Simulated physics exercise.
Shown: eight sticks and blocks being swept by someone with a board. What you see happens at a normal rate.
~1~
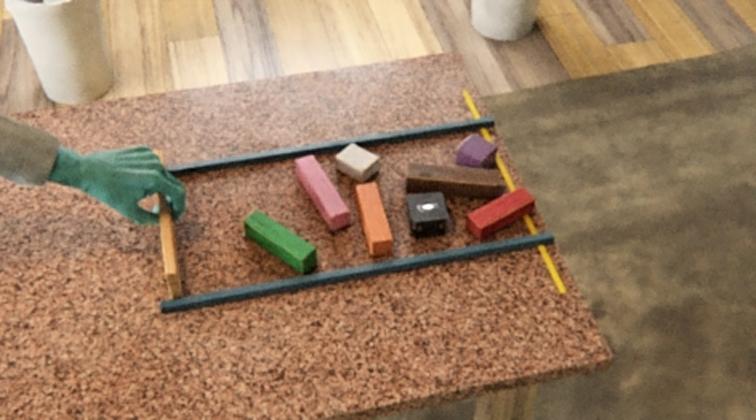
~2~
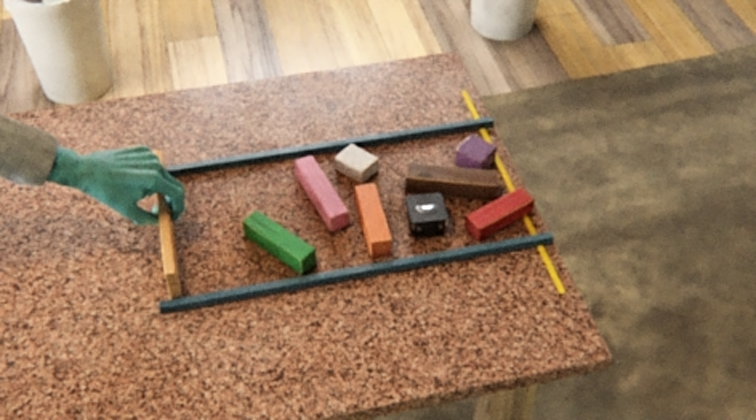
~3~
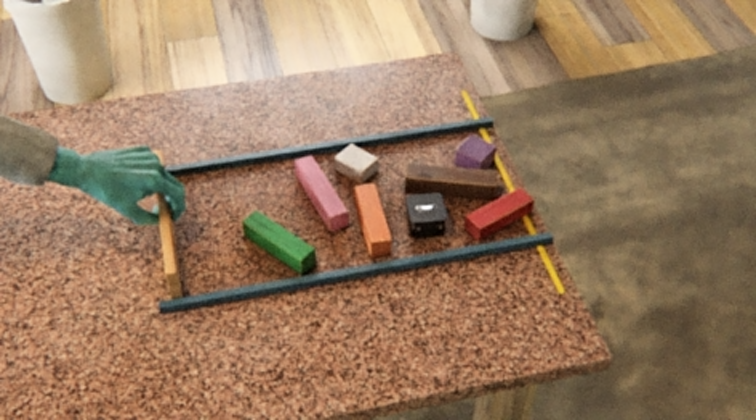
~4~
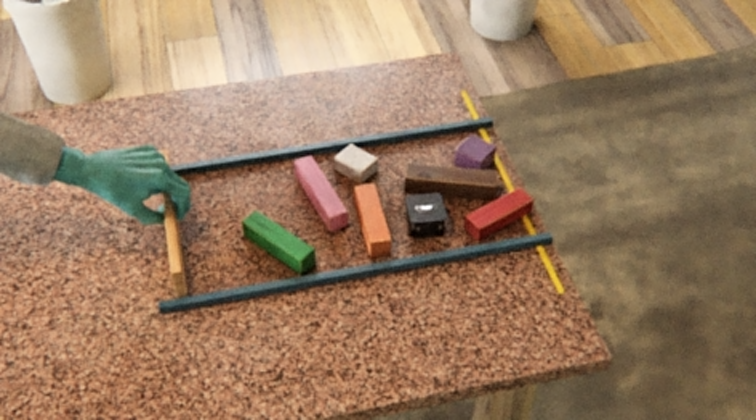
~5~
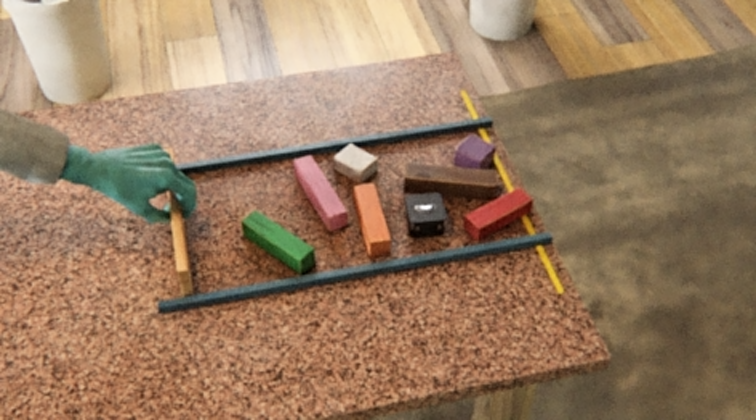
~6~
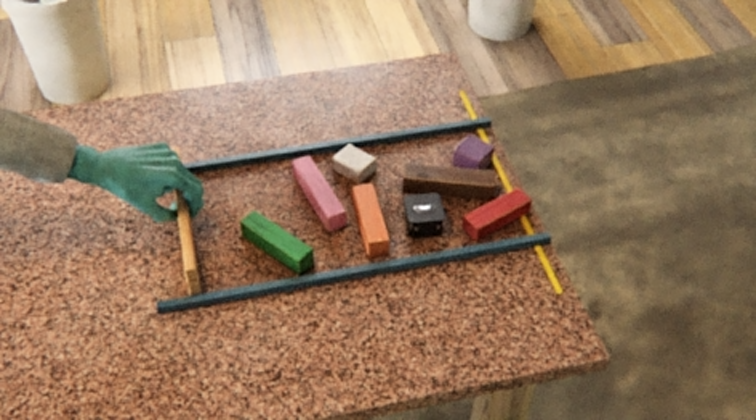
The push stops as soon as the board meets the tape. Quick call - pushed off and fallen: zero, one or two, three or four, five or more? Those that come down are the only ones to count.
Call: Five or more.
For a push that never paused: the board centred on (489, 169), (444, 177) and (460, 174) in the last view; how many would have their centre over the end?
By position: 6 / 1 / 4.
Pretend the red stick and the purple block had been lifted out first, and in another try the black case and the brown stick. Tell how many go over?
First try: 5 fallen; other try: 5.
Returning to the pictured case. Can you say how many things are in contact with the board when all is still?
Number: 1.
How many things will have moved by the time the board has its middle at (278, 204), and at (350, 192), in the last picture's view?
One spot: 1. Other spot: 5.
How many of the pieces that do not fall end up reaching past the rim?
I'd say 1 of them.
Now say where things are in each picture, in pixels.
The first frame shows purple block (477, 155); red stick (501, 213); brown stick (452, 181); board (167, 222); tape (509, 181).
The second frame shows red stick (500, 214); board (166, 222).
The third frame shows brown stick (451, 182); pink bar (321, 193).
The fourth frame shows purple block (475, 156); orange bar (372, 220).
The fifth frame shows red stick (499, 214); black case (425, 216).
The sixth frame shows purple block (473, 156); red stick (497, 214); brown stick (449, 182); board (184, 219); tape (505, 181).
Early on, none off yet; purple block at rest near (473, 156); red stick at rest near (497, 214); brown stick at rest near (449, 182).
A while later, none off yet; purple block at rest near (473, 156); red stick moving near (506, 215); brown stick moving near (452, 181).
Further along, one off so far; purple block travelled about its own width near (507, 144); red stick in the air near (548, 345); brown stick travelled about its own width near (517, 169).
Finally, the number that fall off is five or more; lost, pink bar, orange bar, white block, black case, brown stick, red stick and purple block.
